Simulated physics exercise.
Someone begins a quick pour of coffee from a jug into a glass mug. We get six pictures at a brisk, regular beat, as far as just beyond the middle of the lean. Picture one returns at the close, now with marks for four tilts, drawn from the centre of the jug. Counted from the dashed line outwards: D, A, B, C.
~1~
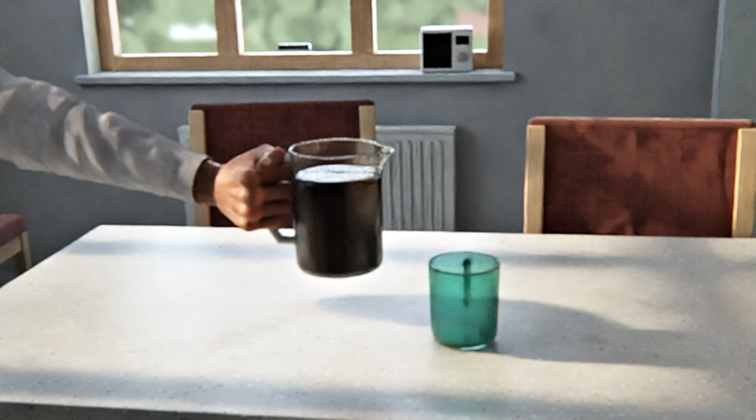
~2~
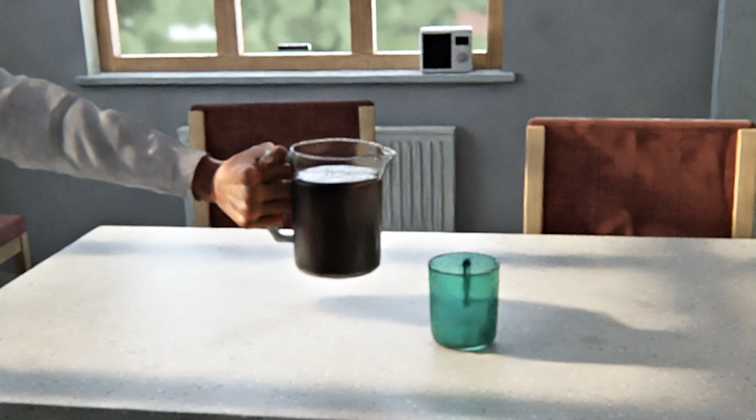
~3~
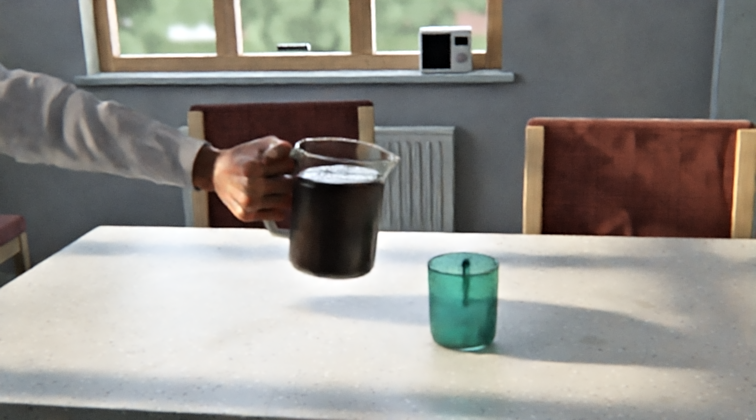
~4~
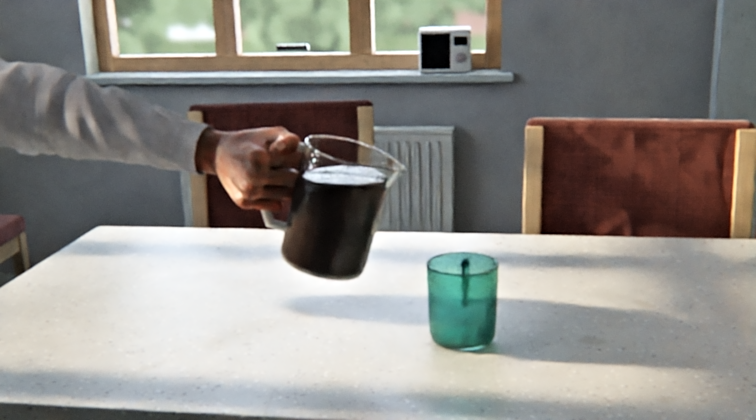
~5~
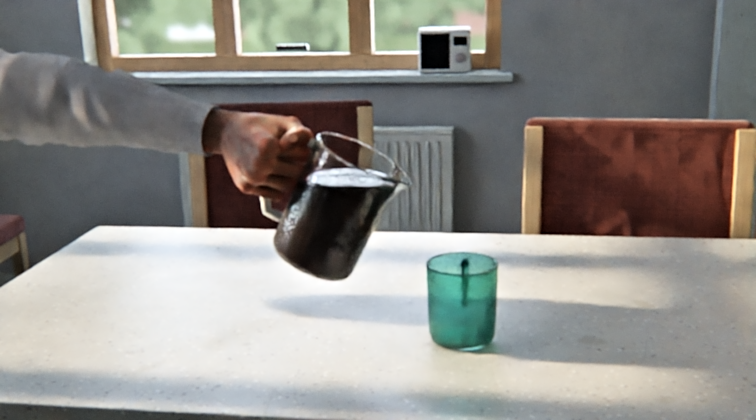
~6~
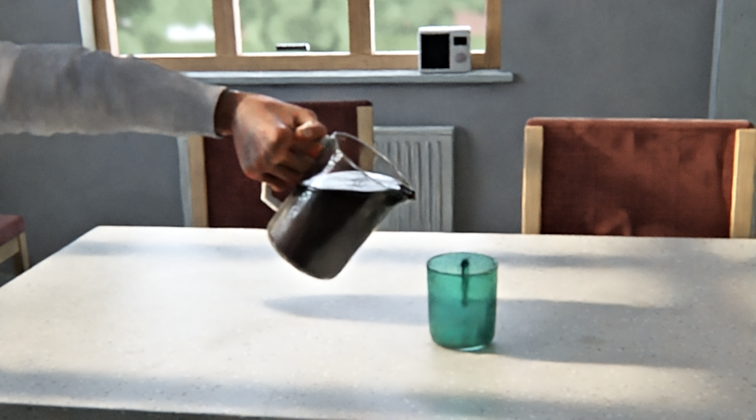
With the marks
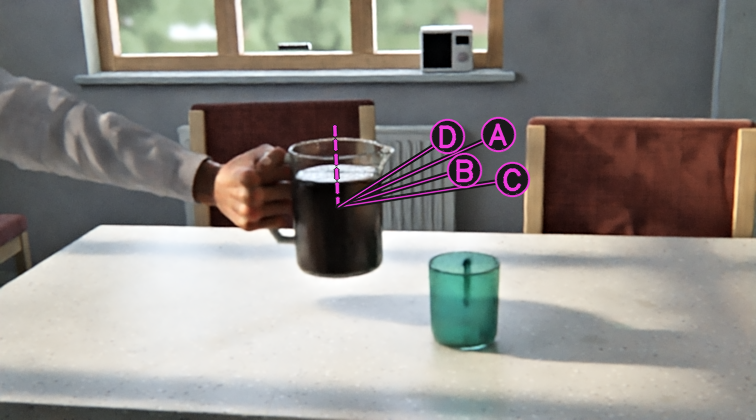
An arm in a pale grey sleeve reaches in from the left over a pale table in a grey-walled room, seen from the front by a still camera. The hand grips a clear glass jug of dark coffee, left of a green glass mug, with reddish-brown chairs, a radiator and a wood-framed window behind. Held upright at first, the jug tilts steadily rightward as the hand rises slightly, and no coffee leaves it.
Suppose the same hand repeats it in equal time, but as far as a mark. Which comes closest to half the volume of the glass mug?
Take D.
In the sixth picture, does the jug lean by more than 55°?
No, it does not.
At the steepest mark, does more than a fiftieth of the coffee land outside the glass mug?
Yes, it does.
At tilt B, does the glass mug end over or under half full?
Over half.
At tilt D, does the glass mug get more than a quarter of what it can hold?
Yes, clearly.
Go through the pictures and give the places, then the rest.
The first frame shows upright, lip at (392, 151); rim of the glass mug round (464, 262); nothing has left yet.
The second frame shows upright, lip at (394, 153); nothing has left yet.
The third frame shows tipped about 8°, lip at (398, 160); nothing has left yet.
The fourth frame shows tipped about 16°, lip at (405, 170); nothing has left yet.
The fifth frame shows tipped about 27°, lip at (411, 183); nothing has left yet.
The sixth frame shows tipped about 38°, lip at (414, 198); nothing has left yet.
In magenta, A at (482, 141); B at (447, 174); C at (495, 182); D at (433, 146).
With A, the glass mug ends with about 69 % of what it can hold.
With B, the glass mug ends with about 91 % of what it can hold; 3 % of the coffee is spilt.
With C, the glass mug ends with about 86 % of what it can hold; 18 % of the coffee is spilt.
With D, the glass mug ends with about 47 % of what it can hold.
